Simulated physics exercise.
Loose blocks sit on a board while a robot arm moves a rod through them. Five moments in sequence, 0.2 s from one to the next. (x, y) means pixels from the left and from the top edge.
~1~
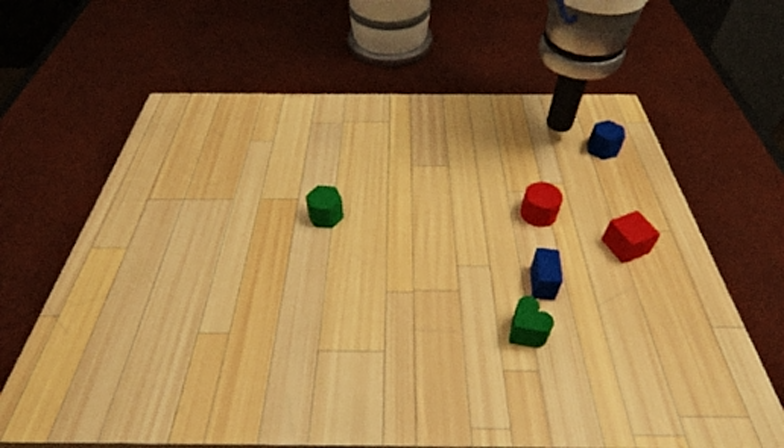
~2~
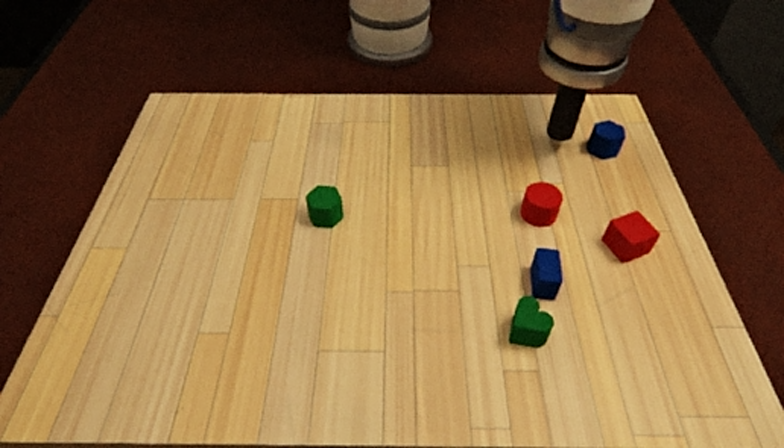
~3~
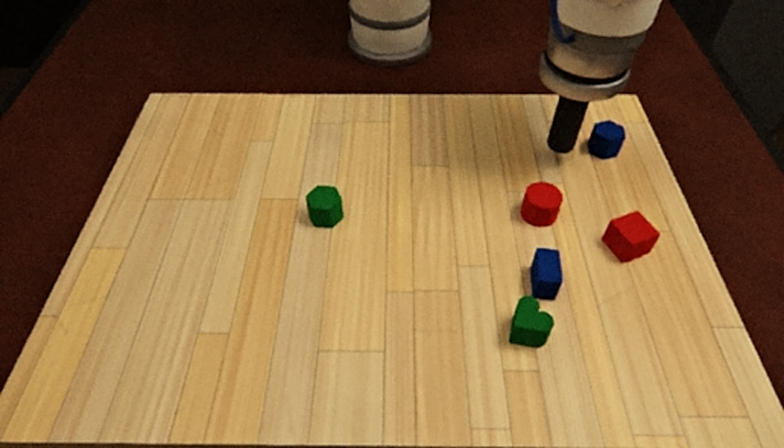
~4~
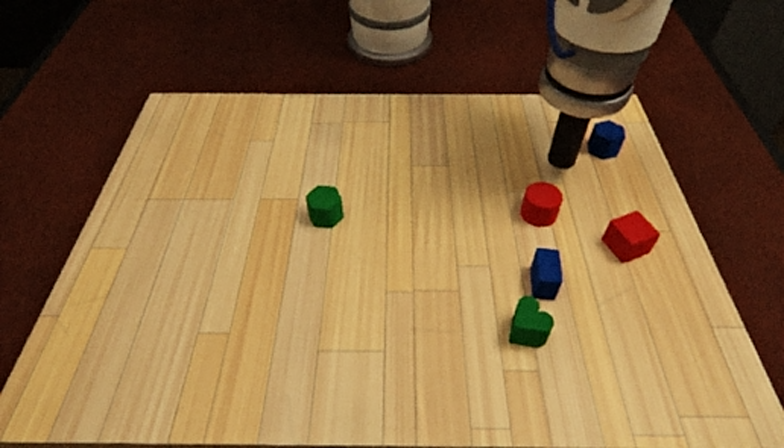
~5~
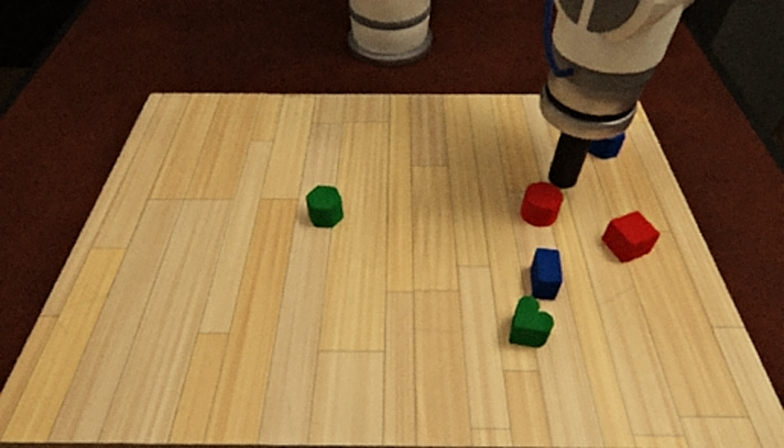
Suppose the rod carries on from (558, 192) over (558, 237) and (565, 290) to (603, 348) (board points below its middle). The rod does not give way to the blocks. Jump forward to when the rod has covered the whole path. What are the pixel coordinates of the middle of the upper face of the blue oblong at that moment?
I'd expect the centre of its top face to be at (542, 292).
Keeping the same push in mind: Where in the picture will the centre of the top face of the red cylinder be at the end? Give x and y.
Its top face will be centred at roughly (529, 217).
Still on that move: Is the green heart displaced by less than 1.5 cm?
It seems so.
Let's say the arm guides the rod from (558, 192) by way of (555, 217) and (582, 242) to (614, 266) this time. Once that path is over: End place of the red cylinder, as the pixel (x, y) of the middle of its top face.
My estimate: (535, 211).
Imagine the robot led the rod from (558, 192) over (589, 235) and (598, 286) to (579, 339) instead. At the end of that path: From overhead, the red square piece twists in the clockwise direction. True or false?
It is false.
What follows on the original path. One third of the way, rod at (563, 226); red cylinder at (530, 216).
Two thirds of the way, rod at (570, 279); green heart at (529, 318), turned 15° anticlockwise; red cylinder at (529, 217); blue oblong at (541, 287), turned 45° clockwise.
At the end, rod at (610, 338); green heart at (526, 318), turned 30° anticlockwise; red cylinder at (529, 217); blue oblong at (542, 292), turned 70° clockwise; red square piece still.
